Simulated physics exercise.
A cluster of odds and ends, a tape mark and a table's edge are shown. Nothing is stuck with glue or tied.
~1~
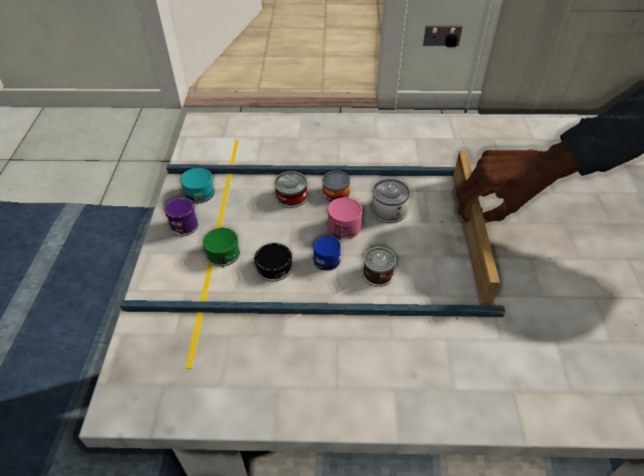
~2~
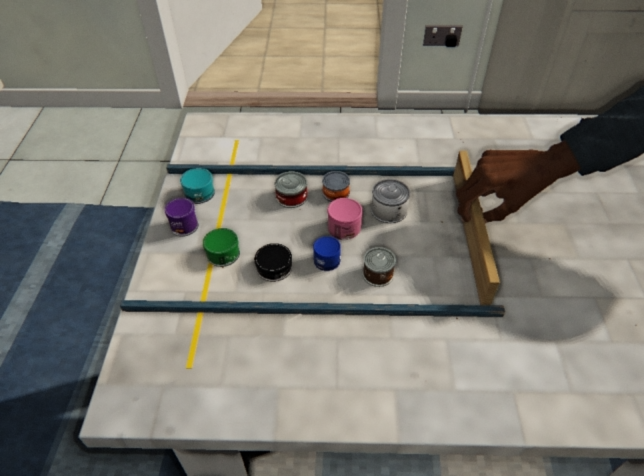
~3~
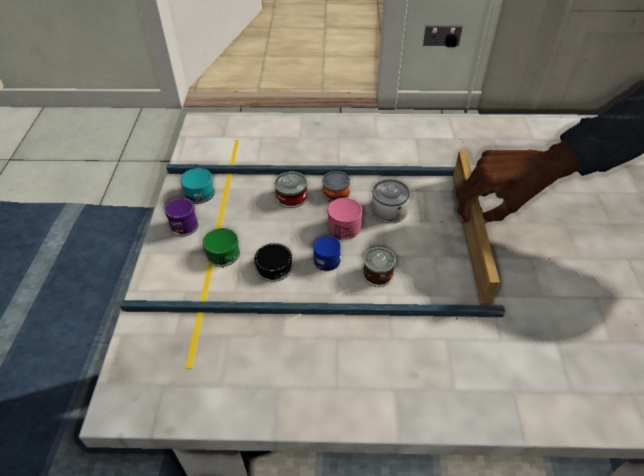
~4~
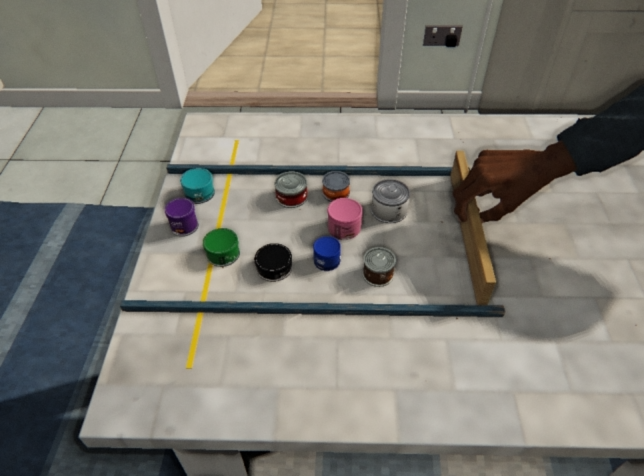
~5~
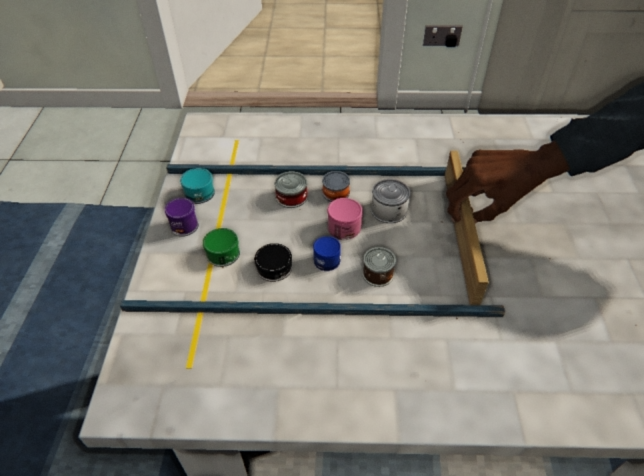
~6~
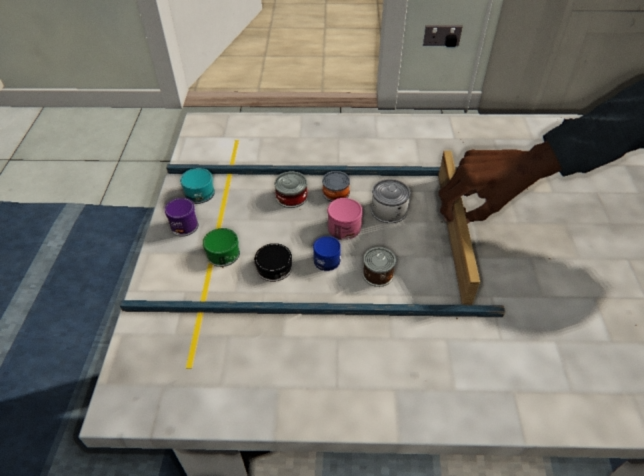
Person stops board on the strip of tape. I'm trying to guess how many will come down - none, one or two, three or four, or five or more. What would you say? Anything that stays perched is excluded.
I would say one or two.
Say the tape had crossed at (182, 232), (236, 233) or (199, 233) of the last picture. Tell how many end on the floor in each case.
Per try in turn: 5, 0, 1.
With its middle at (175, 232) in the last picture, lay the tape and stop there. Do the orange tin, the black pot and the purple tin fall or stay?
In short: Orange tin safe, black pot gone, purple tin gone.
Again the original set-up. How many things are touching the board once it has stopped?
At rest, 5 are in contact.
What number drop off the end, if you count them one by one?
1.
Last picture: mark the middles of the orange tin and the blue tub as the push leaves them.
In the last picture the orange tin sits around (214, 178) and the blue tub around (198, 248).
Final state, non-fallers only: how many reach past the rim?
You'd get 0.
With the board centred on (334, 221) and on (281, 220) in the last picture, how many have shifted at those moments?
So 6, and at the other place 8.
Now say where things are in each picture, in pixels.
Purple tin (182, 217); turquoise tin (198, 186); green tin (222, 247); board (473, 222); tape (218, 233), in the first frame.
Turquoise tin (198, 186); black pot (274, 262), in the second frame.
Green tin (222, 247); red pot (291, 190), in the third frame.
Purple tin (182, 217); brown tin (379, 267), in the fourth frame.
Turquoise tin (198, 186); blue tub (327, 254), in the fifth frame.
Purple tin (182, 217); turquoise tin (198, 186); green tin (222, 247); board (457, 222); tape (218, 233), in the sixth frame.
Early on, none off yet; purple tin at rest near (182, 217); turquoise tin at rest near (198, 186); green tin at rest near (222, 247).
Finally, the number that fall off is one or two; lost, turquoise tin.
